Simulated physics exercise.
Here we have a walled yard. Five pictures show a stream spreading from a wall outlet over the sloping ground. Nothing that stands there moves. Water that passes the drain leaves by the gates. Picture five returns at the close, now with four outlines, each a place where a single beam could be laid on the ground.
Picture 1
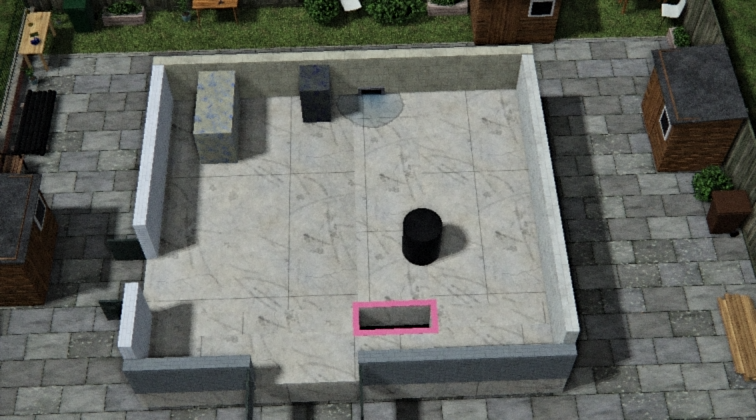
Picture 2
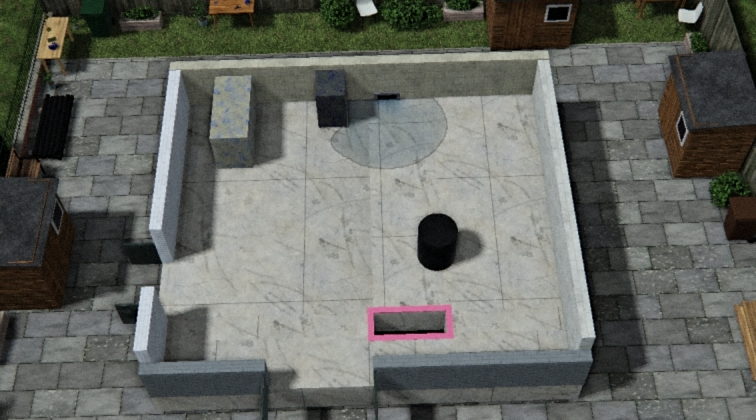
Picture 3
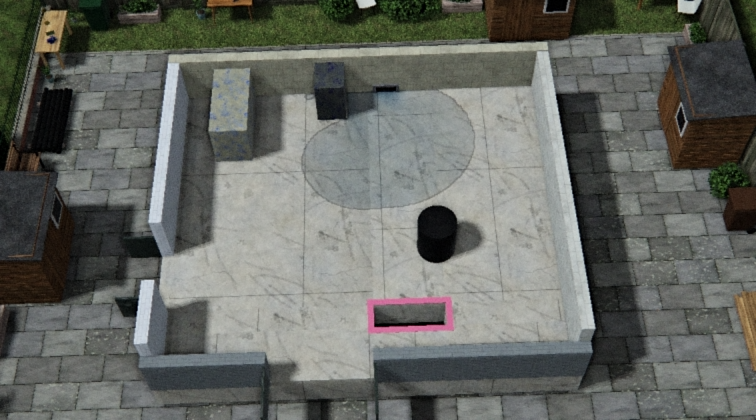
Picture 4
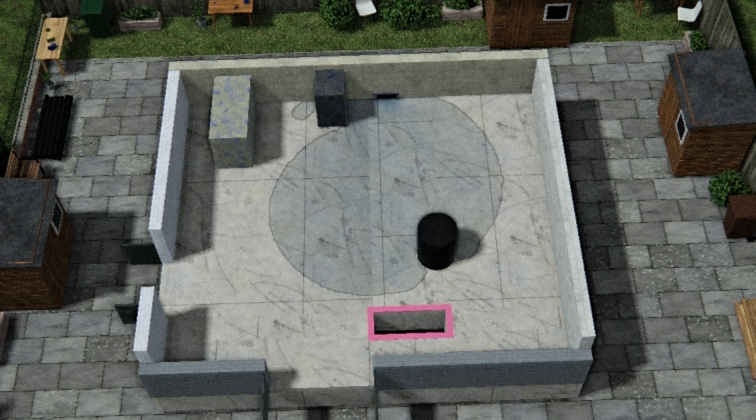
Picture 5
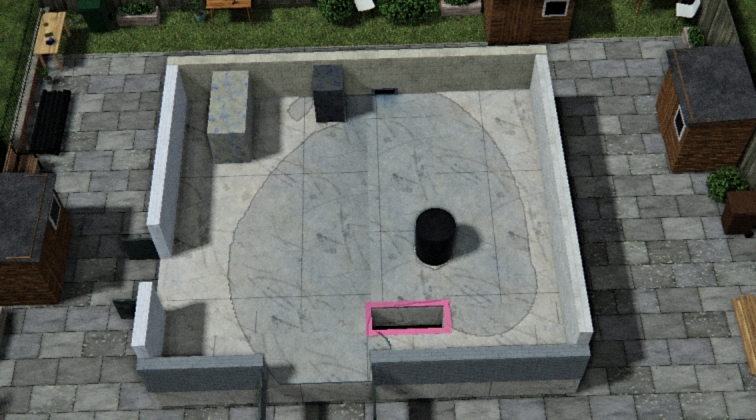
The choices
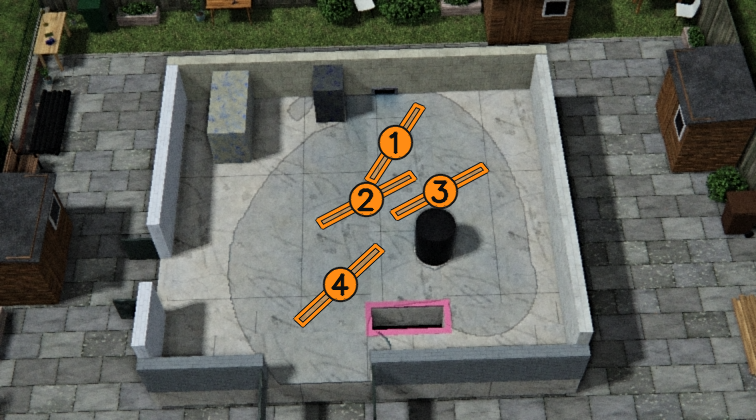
In a walled yard, water spreads from the back wall across the floor, reaching the pink drain.
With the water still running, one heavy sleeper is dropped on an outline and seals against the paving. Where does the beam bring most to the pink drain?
Use place 4.
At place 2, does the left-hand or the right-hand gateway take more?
More leaves on the right.
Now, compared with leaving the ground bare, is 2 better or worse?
Worse.
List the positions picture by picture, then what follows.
In the first frame, outfall at (371, 91); pink drain at (395, 318); open gate at (307, 372); open gate at (155, 287); 2 % of the ground under water, visible out to (379, 122); pink drain still dry.
In the second frame, 8 % of the ground under water, visible out to (366, 163); pink drain still dry.
In the third frame, 17 % of the ground under water, visible out to (330, 198); pink drain still dry.
In the fourth frame, 34 % of the ground under water, visible out to (333, 287); pink drain still dry.
In the fifth frame, 54 % of the ground under water, visible out to (280, 340); pink drain taking water.
In orange, 1 from (370, 180) to (419, 106); 2 from (320, 223) to (412, 175); 3 from (394, 215) to (483, 167); 4 from (299, 321) to (378, 248).
For place 1, about 12 % of the stream goes into the pink drain, about 85 % out by the gates.
For place 2, about 16 % of the stream goes into the pink drain, about 84 % out by the gates.
For place 3, about 15 % of the stream goes into the pink drain, about 83 % out by the gates.
For place 4, about 29 % of the stream goes into the pink drain, about 71 % out by the gates.
